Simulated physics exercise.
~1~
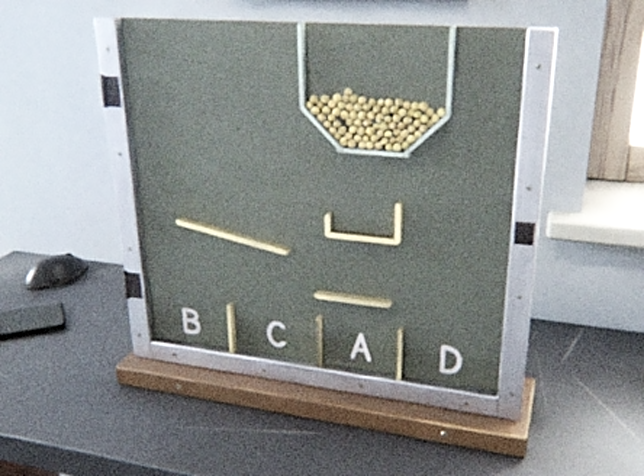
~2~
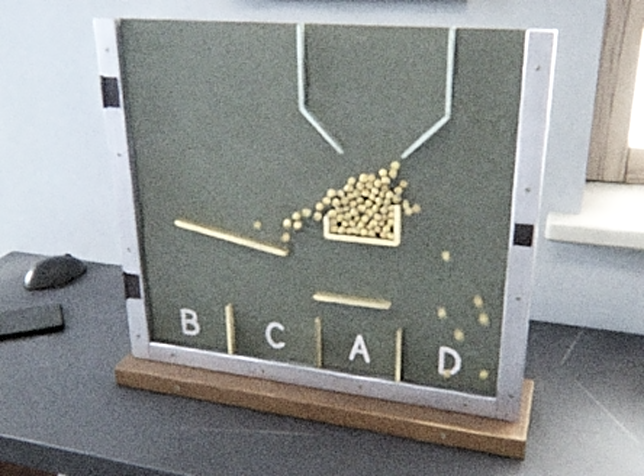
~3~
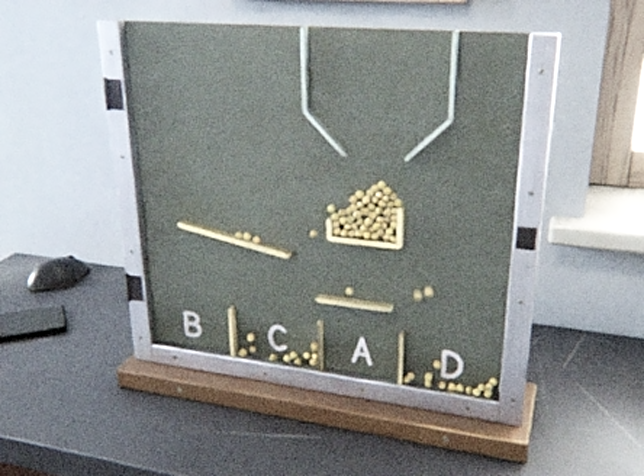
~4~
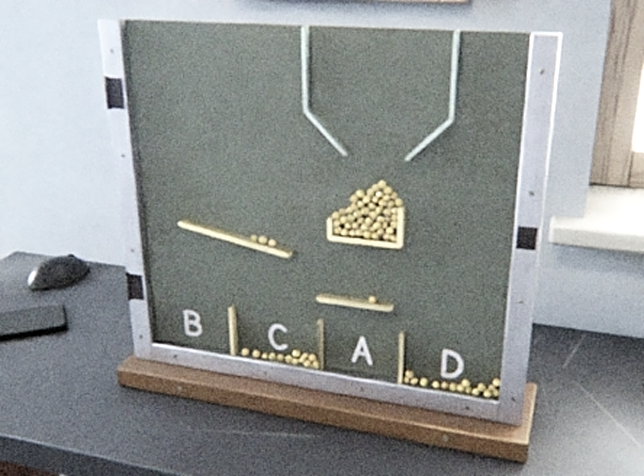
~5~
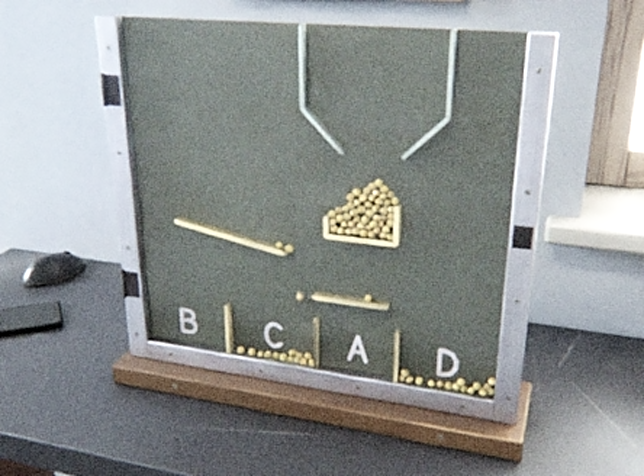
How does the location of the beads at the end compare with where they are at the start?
At the start the beads are all held together in the hopper at the top of the board. By the end they are lower down, mostly heaped in the tray-like ledge, with others in bins C and D and a few around the lower ledges.
